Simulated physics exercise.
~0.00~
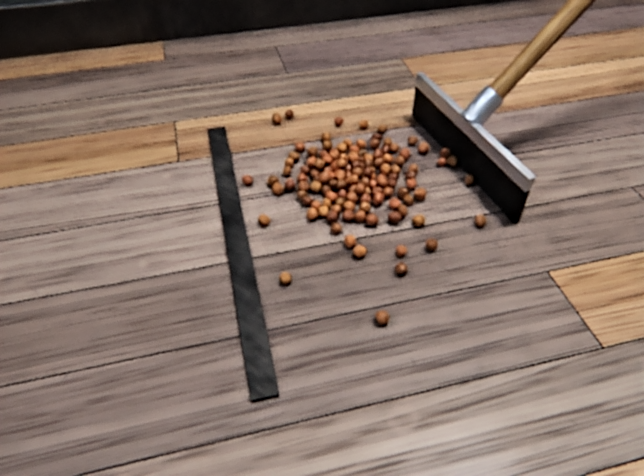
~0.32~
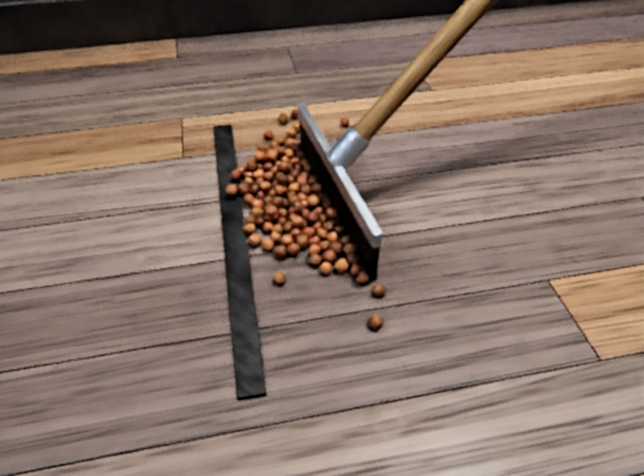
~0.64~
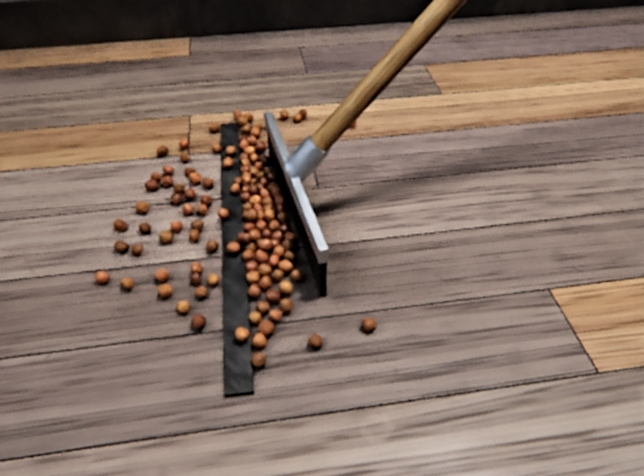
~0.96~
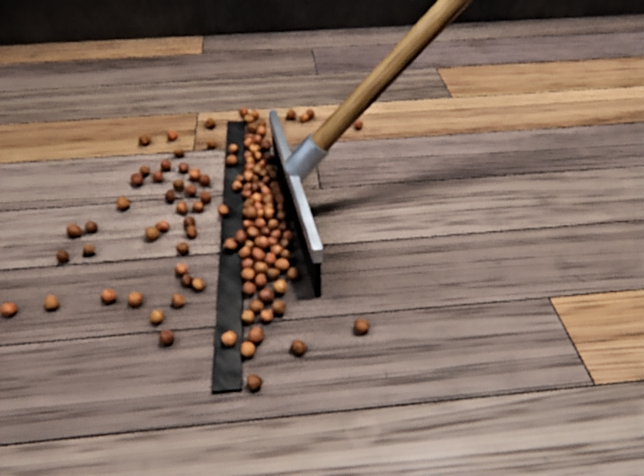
A squeegee pushes a pile of hazelnuts left against a dark strip, scattering some past it.
